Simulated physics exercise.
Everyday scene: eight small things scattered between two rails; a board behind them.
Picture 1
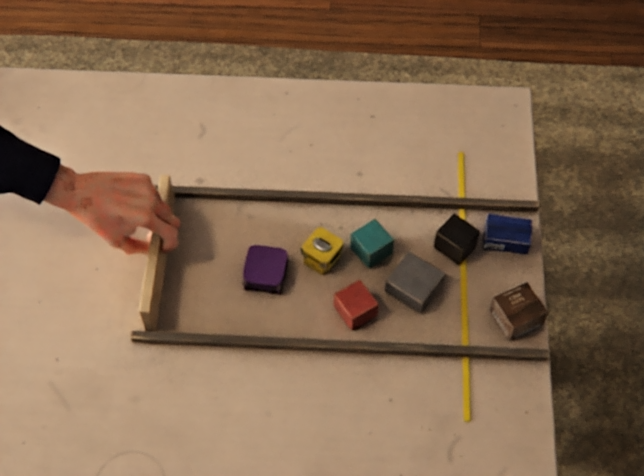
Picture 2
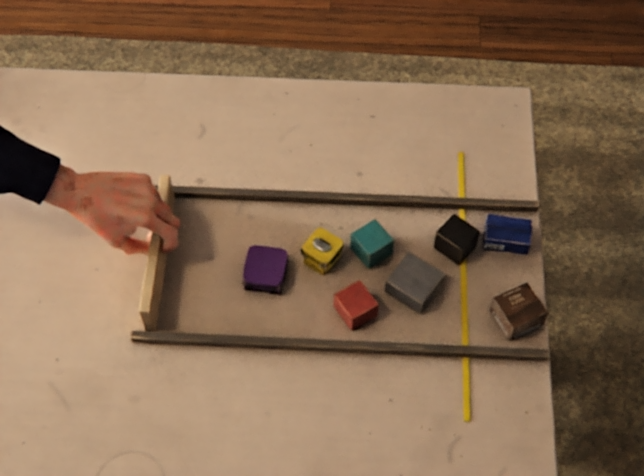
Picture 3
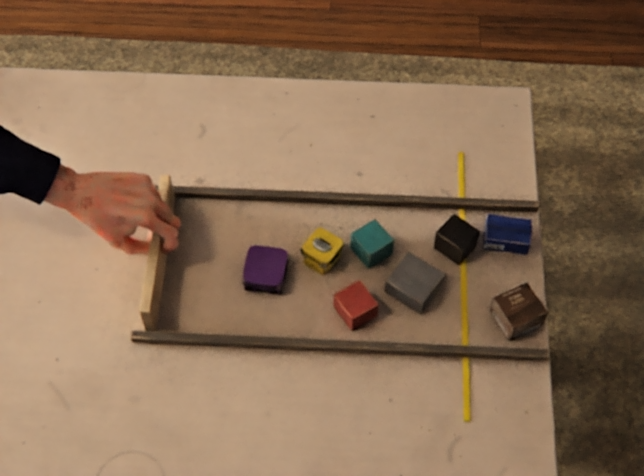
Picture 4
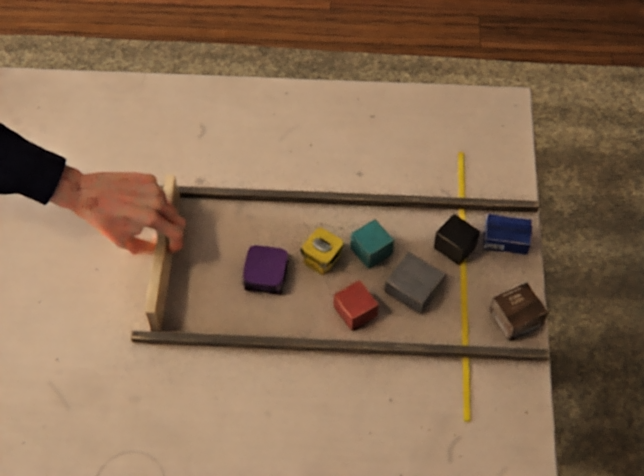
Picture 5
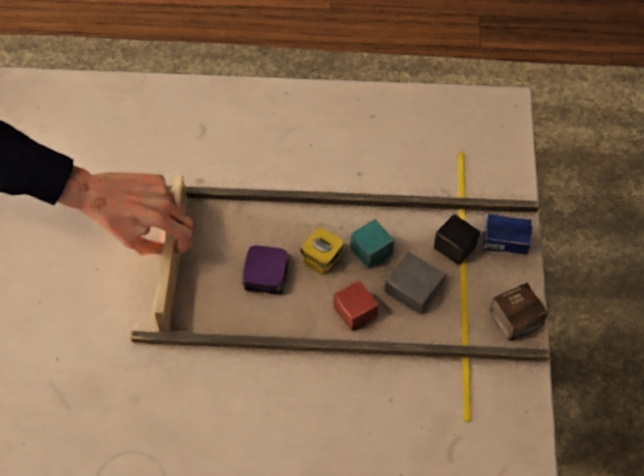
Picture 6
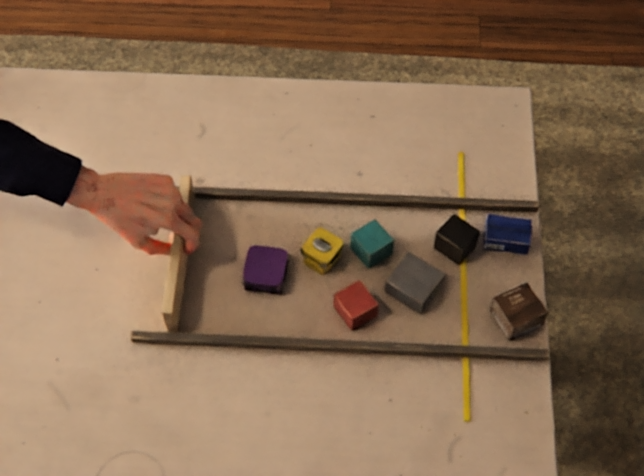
A hand slides a wooden board slightly right between two rails, toward scattered small blocks.
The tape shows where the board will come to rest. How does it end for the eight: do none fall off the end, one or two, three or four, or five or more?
I predict the count lost over the end will be one or two.
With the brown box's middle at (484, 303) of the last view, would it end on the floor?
In that case it plunges.
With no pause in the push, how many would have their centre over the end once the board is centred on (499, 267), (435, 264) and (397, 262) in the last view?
In order: 5, 0, 0.
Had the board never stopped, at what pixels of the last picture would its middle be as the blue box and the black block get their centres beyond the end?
First one: Around (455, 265). Other one: Around (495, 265).
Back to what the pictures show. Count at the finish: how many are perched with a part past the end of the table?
Counting them gives 0.
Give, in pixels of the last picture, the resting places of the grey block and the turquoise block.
About (519, 316), and the other about (479, 228).
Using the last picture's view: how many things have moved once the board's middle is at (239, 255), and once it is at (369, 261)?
That gives 0 for the first and 5 for the second.
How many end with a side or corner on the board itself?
The count in contact is 3.
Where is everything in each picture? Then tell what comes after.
In the first picture, brown box (519, 311); blue box (508, 234); black block (457, 239); board (158, 252); tape (464, 276).
In the second picture, blue box (508, 234); board (158, 252).
In the third picture, black block (457, 239); grey block (415, 282).
In the fourth picture, brown box (518, 312); purple case (266, 270).
In the fifth picture, blue box (508, 234); red block (356, 305).
In the sixth picture, brown box (518, 312); blue box (508, 234); black block (457, 239); board (179, 253); tape (464, 276).
A little later, none off yet; brown box at rest near (518, 312); blue box at rest near (508, 234); black block at rest near (457, 239).
When it is over, the number that fall off is one or two; down, blue box and brown box.
